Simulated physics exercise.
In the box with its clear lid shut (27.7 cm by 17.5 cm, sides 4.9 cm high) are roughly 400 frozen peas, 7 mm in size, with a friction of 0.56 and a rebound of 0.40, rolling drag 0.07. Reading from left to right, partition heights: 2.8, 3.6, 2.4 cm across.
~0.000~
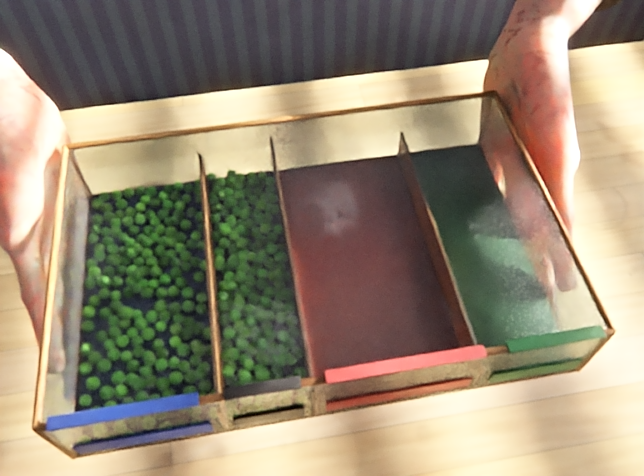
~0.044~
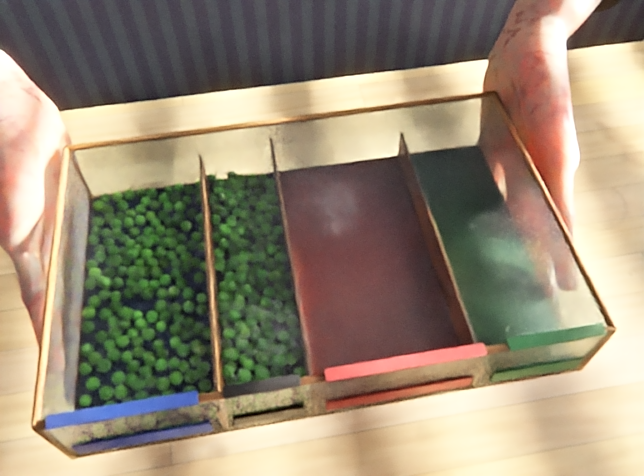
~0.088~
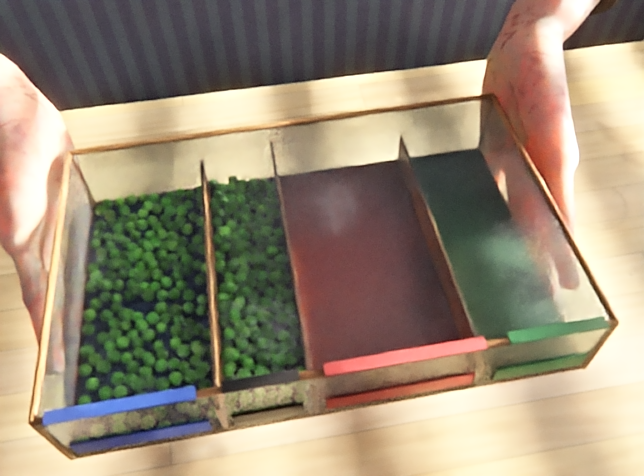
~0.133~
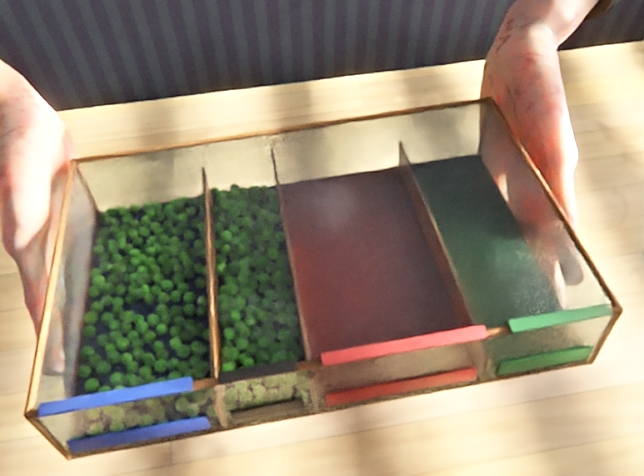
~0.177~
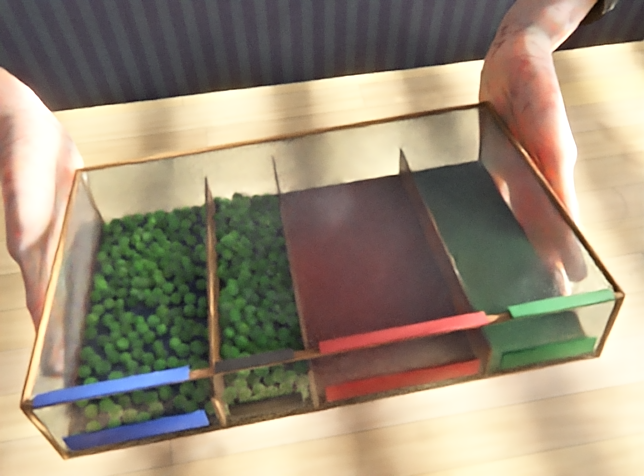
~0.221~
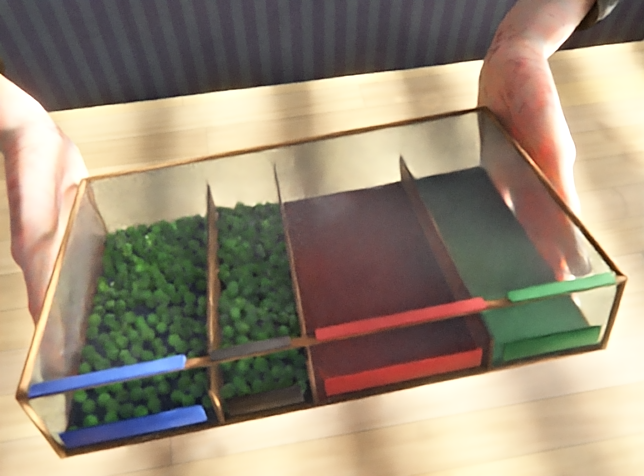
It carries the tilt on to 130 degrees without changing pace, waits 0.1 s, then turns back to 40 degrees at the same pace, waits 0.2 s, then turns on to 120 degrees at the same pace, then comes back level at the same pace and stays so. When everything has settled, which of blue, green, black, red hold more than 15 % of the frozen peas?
Blue: More, green: Not more, black: More, red: Not more.
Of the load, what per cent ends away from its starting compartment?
About 10 %.
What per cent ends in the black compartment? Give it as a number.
My guess would be close to 40 per cent.
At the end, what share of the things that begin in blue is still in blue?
Kept share: Approx. 100 per cent.
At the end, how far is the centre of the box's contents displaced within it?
Roughly 6.0 cm.
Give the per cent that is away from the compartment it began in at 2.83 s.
Displaced share at the given time: Approx. 10 %.
After 1.64 s, tilt 118 degrees; blue 55 %, black 45 %; middle of all pieces near (252, 396).
After 2.83 s, tilt 52 degrees; blue 60 %, black 40 %; middle of all pieces near (210, 276).
Then, at 3.92 s, tilt 87 degrees; blue 60 %, black 40 %; middle of all pieces near (233, 343).
Then, at 4.96 s, tilt 0 degrees; blue 60 %, black 40 %; middle of all pieces near (184, 201).
In the end, at 5.5 s, blue 60 %, green 0 %, black 40 %, red 0 %.
